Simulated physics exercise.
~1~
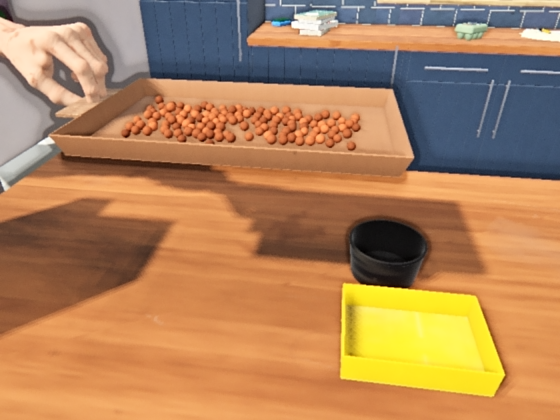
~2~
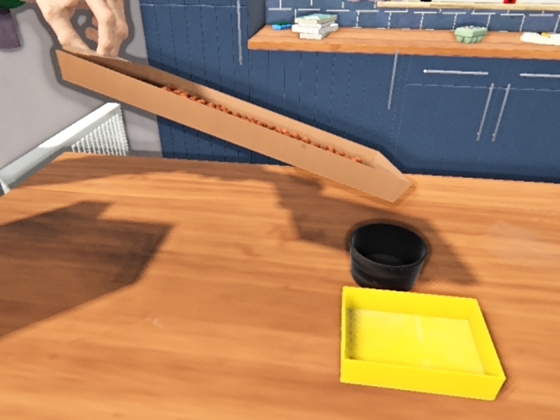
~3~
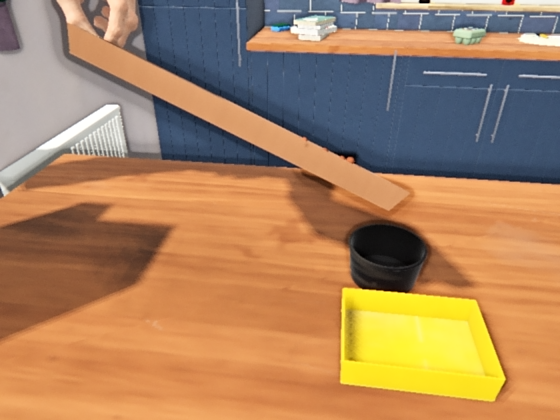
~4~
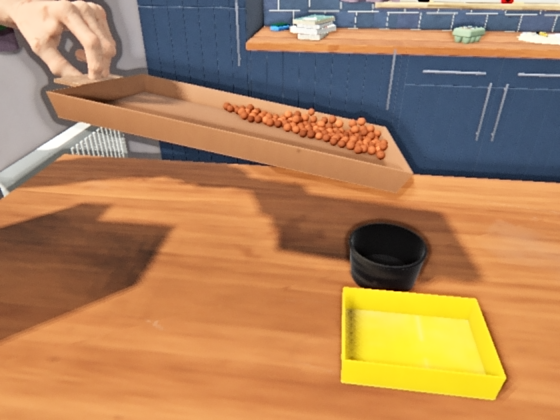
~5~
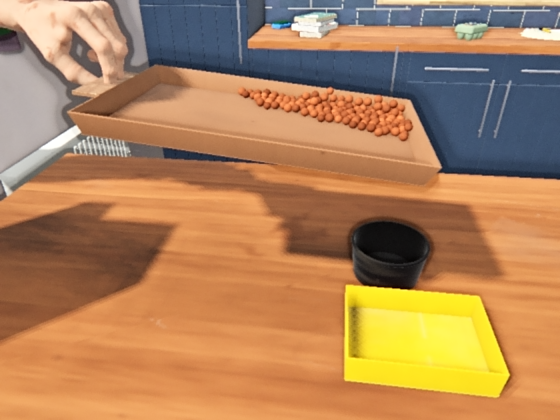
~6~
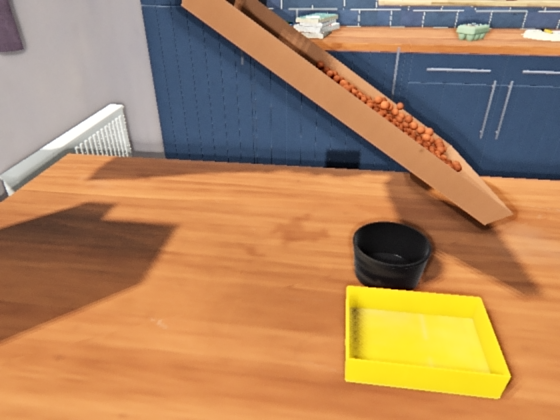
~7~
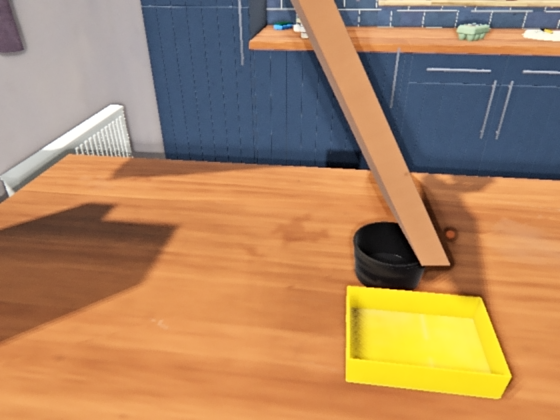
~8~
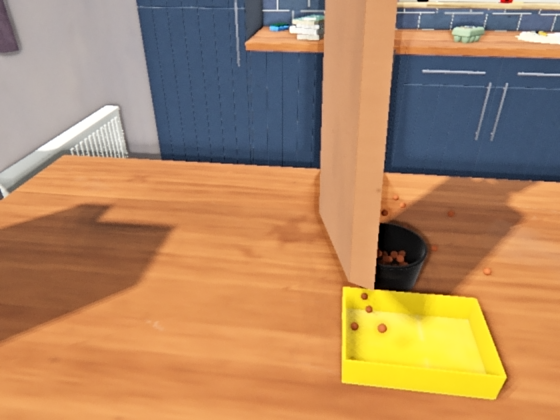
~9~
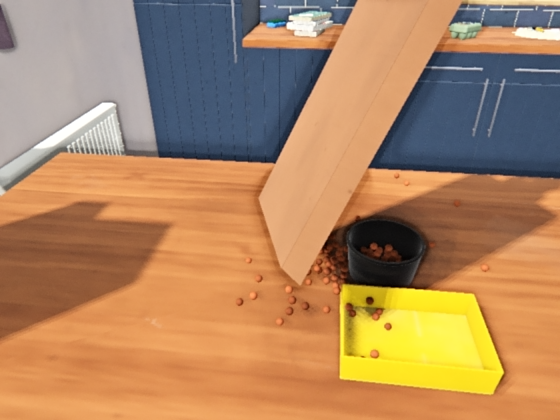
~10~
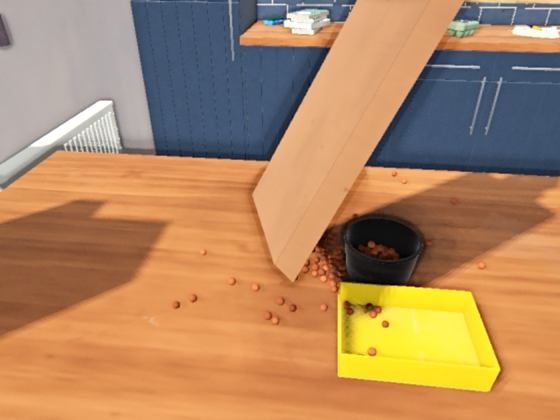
We see a hand tilt a tray of small reddish-brown balls to the right above a wooden table and level it, before the tray swings steeply over, spilling some into a black dish, a few into a yellow tin, and most onto the table around them.
